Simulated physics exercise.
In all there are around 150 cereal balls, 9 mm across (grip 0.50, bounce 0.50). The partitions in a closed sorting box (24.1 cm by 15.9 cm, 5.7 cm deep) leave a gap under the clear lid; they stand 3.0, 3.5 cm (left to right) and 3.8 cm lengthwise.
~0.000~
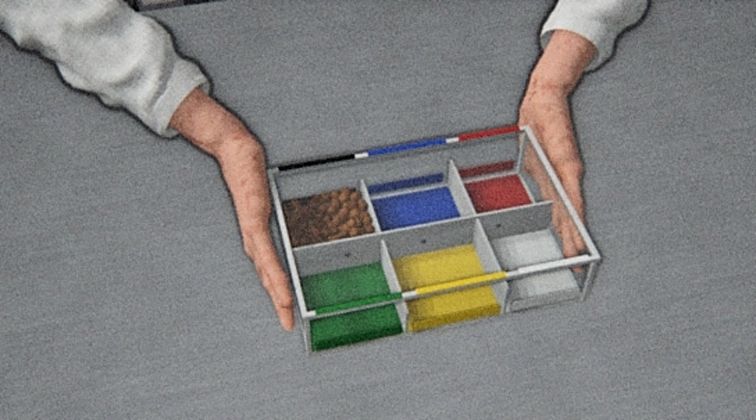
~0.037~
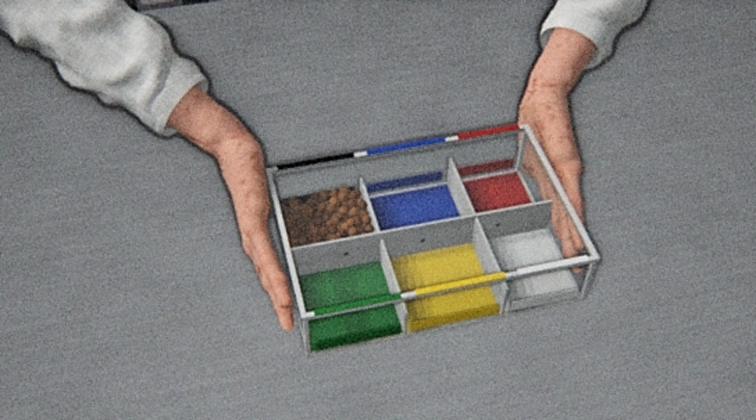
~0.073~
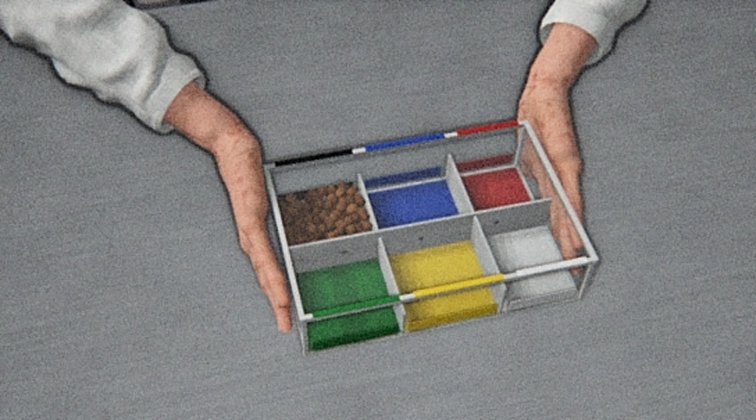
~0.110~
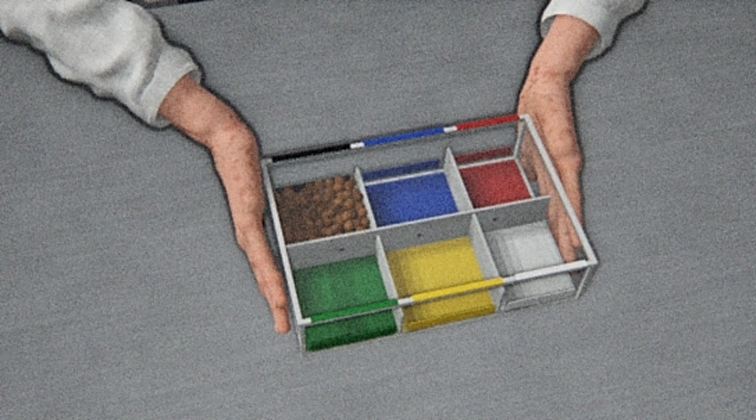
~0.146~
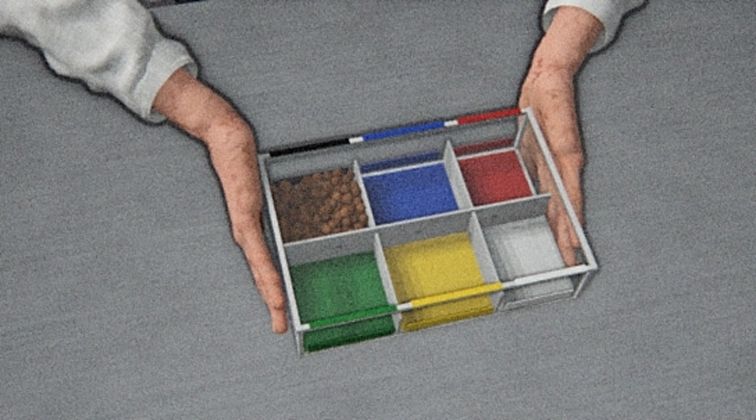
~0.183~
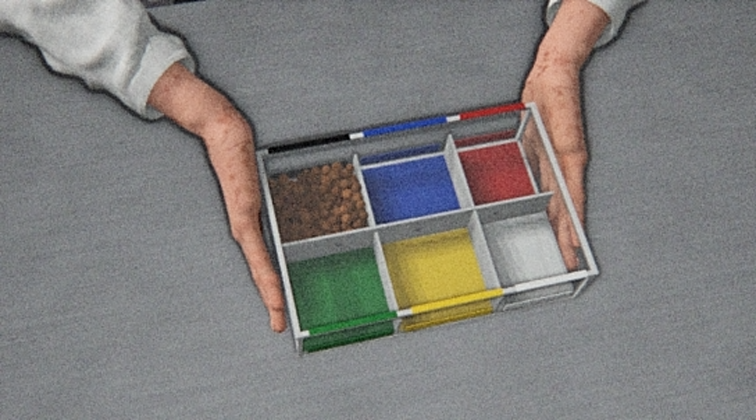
On a plain grey surface, two hands held a clear box with coloured compartments, one full of small brown balls, and slowly tilted it slightly while the balls stayed in their back left section.
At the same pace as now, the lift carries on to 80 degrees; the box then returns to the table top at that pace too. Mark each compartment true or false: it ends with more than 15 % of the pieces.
Red: False, blue: False, green: True, yellow: False, white: False, black: True.
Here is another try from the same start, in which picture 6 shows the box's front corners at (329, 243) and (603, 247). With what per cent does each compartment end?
Result - red: 35 %; blue: 30 %; green: 0 %; yellow: 0 %; white: 0 %; black: 35 %.
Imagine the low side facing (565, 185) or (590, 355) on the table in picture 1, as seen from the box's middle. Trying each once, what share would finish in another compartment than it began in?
First try: About 70 percent; second try: About 55 percent.
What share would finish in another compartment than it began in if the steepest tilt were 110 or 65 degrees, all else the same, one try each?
Some 50 and 10 per cent.
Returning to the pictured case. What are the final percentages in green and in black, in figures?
In the green compartment 25 percent, in the black 70 percent.
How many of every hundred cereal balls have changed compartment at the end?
Roughly 30 per cent.
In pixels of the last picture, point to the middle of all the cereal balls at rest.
Near (320, 252).
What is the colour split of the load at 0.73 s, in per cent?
In per cent: Red 0, blue 0, green 10, yellow 0, white 0, black 90.
After 0.73 s, tilt 79 degrees; green 10 %, black 90 %.
After 1.09 s, tilt 34 degrees; green 25 %, yellow 5 %, black 70 %.
After 1.55 s, tilt 0 degrees; green 25 %, yellow 5 %, black 70 %.
By 2.2 s all is still; red 0 %, blue 0 %, green 25 %, yellow 5 %, white 0 %, black 70 %.
